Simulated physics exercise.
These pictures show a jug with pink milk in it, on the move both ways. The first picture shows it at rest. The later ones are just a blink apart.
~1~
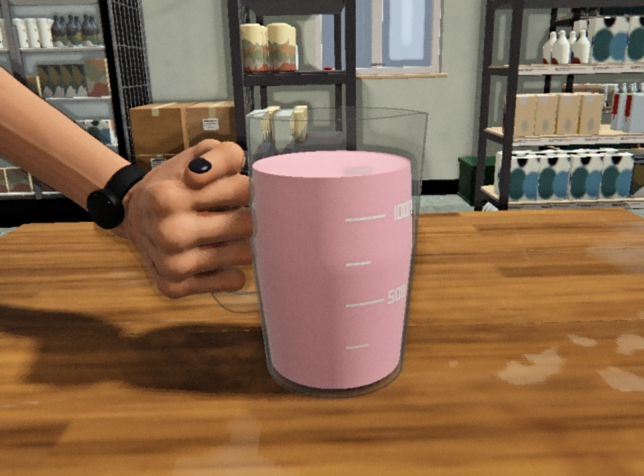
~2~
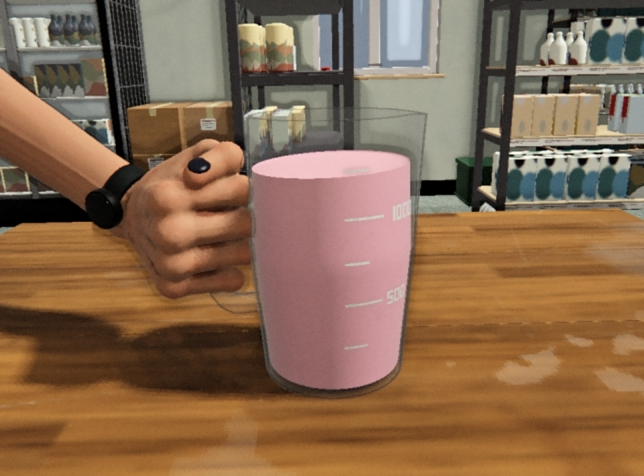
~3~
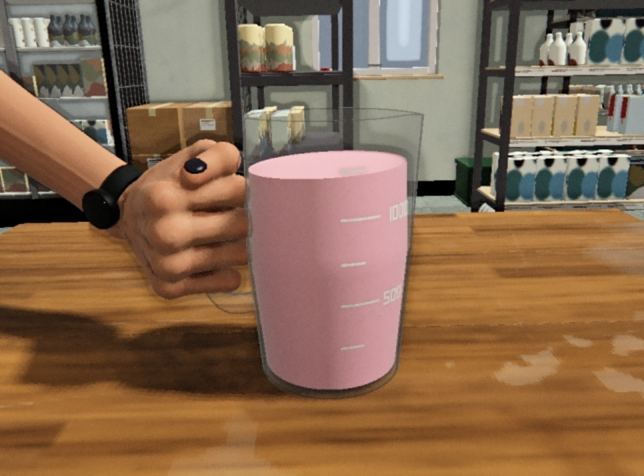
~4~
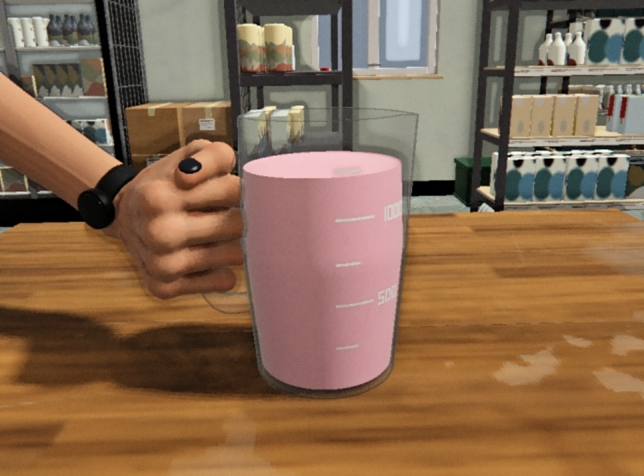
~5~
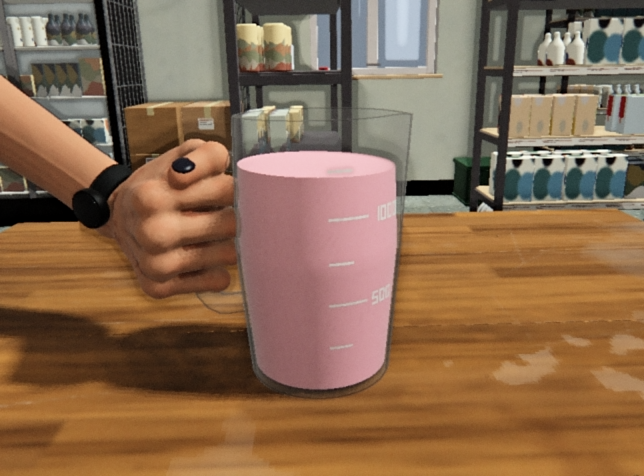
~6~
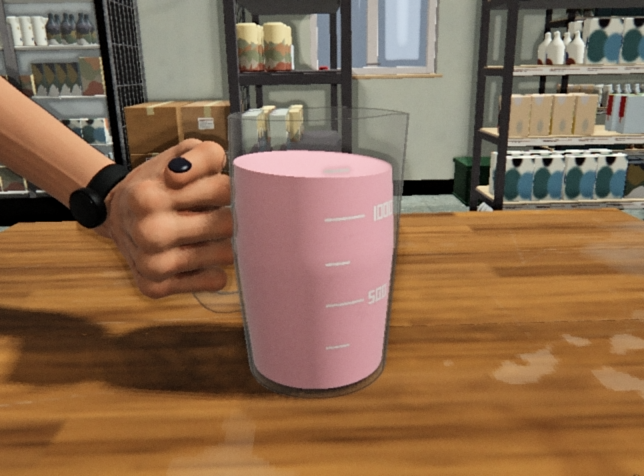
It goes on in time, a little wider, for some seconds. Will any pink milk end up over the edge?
No.
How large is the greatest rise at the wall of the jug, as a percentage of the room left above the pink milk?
About 20 %.
Shortly, the highest wave so far stays far below the rim.
At the finish, the highest wave so far stays far below the rim; nothing has left it.
